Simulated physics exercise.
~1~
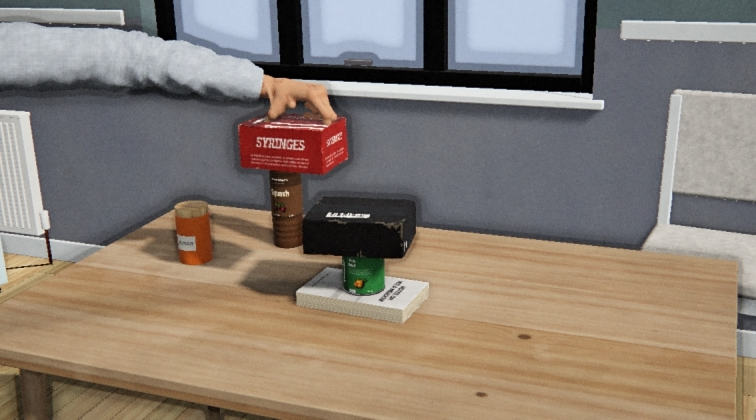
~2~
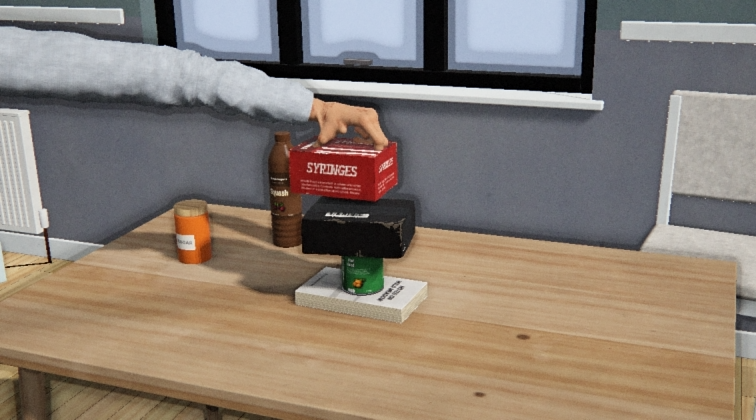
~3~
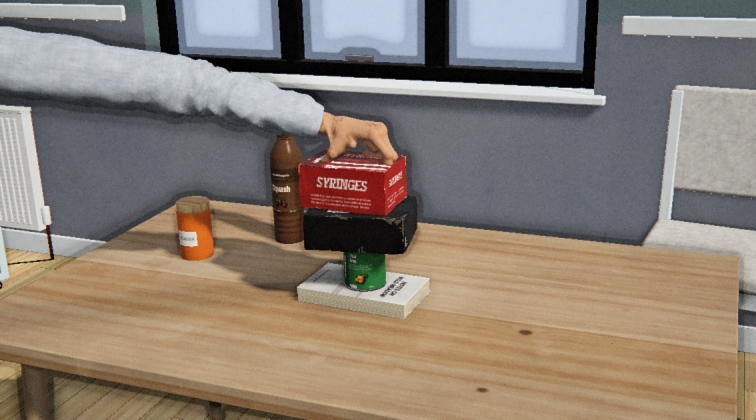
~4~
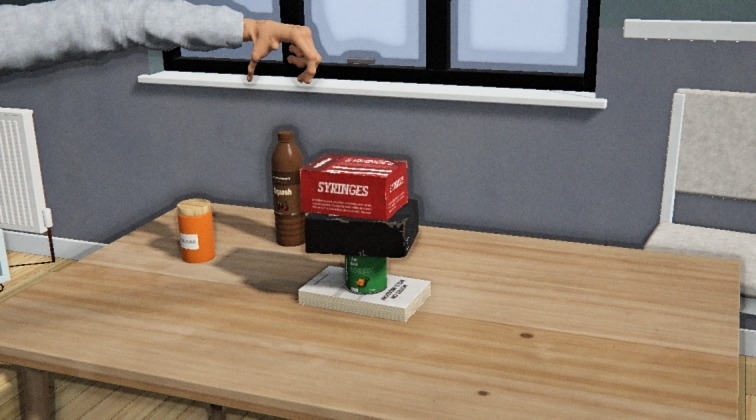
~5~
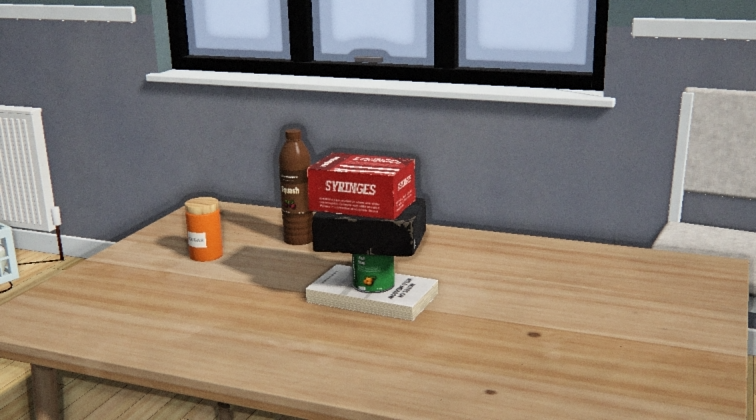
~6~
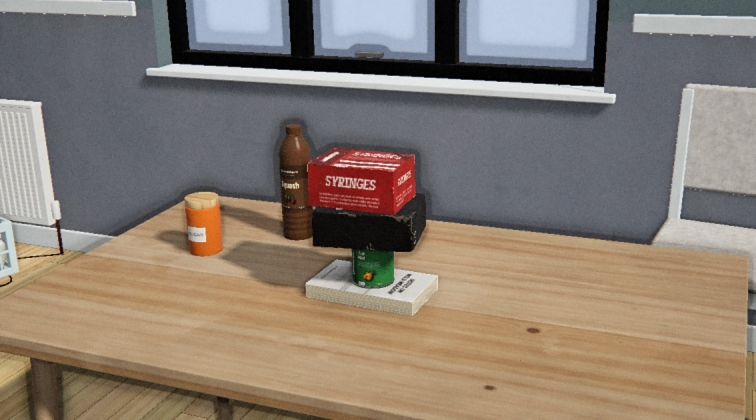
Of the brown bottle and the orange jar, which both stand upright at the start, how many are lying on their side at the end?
None of them are. The brown bottle and the orange jar are both still upright at the end.
